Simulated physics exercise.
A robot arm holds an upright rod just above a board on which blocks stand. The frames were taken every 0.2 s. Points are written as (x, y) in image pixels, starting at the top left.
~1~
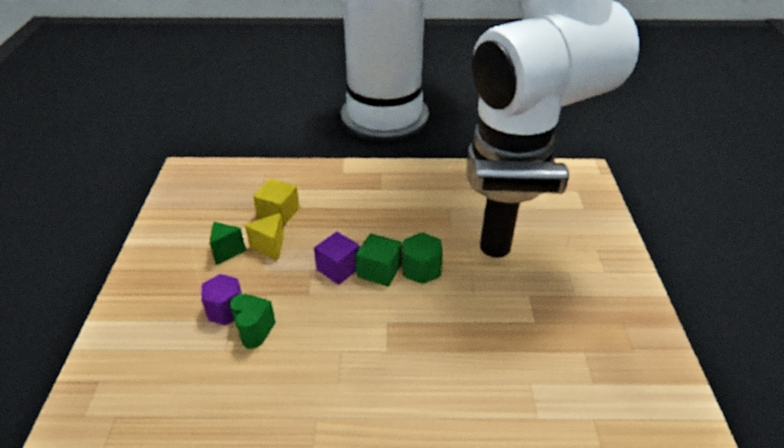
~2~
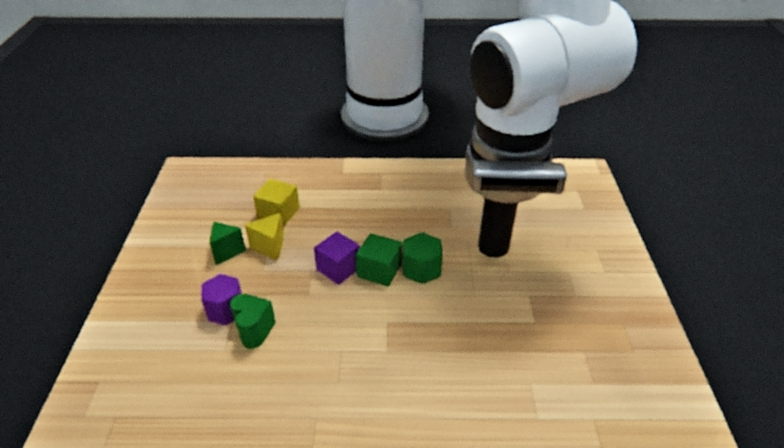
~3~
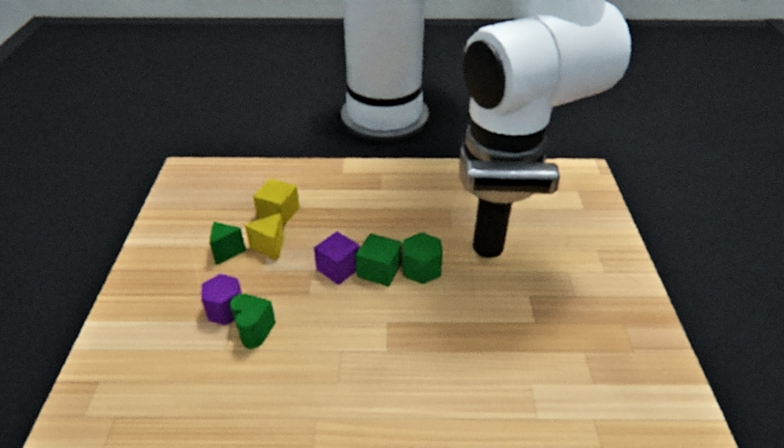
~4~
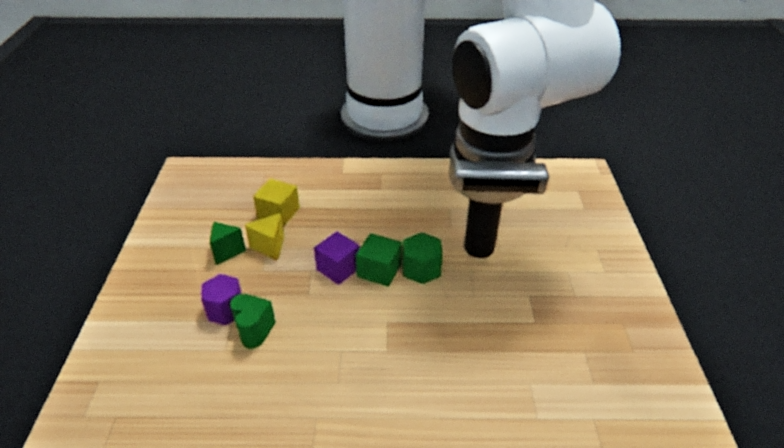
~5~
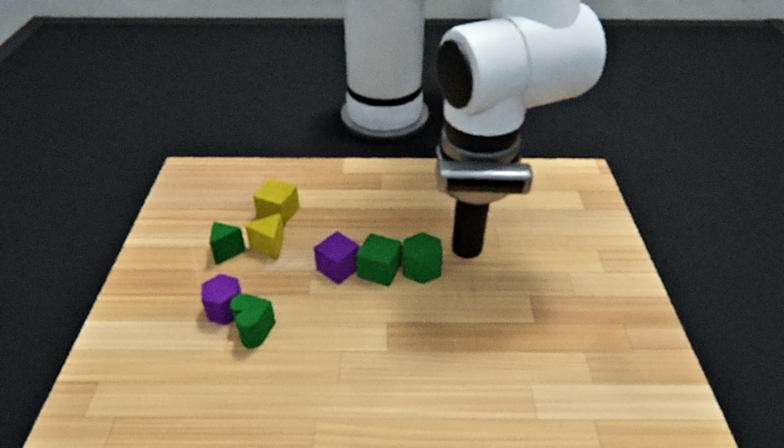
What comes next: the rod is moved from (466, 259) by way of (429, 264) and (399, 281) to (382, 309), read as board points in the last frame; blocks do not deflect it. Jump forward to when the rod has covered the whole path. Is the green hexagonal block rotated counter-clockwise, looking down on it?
No - that is not the case.
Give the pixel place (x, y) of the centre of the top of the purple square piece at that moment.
Most likely (289, 242).
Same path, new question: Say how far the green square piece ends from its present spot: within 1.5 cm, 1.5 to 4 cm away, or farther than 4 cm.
Ends over 4 cm away.
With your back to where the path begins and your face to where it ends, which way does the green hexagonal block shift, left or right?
It is displaced to the right.
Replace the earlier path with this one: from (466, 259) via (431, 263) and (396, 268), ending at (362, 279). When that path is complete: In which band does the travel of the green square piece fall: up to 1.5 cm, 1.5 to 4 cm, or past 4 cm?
It shifts over 4 cm.
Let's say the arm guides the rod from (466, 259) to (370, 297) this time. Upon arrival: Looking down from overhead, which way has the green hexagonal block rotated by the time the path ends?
It swings round clockwise.
What follows on the original path. One third of the way, rod at (429, 253); purple square piece at (315, 247); green square piece at (355, 249), turned 15° anticlockwise; green hexagonal block at (393, 248).
Two thirds of the way, rod at (399, 270); purple square piece at (293, 243), turned 15° anticlockwise; green square piece at (324, 252); green hexagonal block at (360, 261), turned 25° clockwise.
At the end, rod at (381, 298); purple square piece at (289, 242); green square piece at (317, 254), turned 15° clockwise; green hexagonal block at (345, 275), turned 65° clockwise.
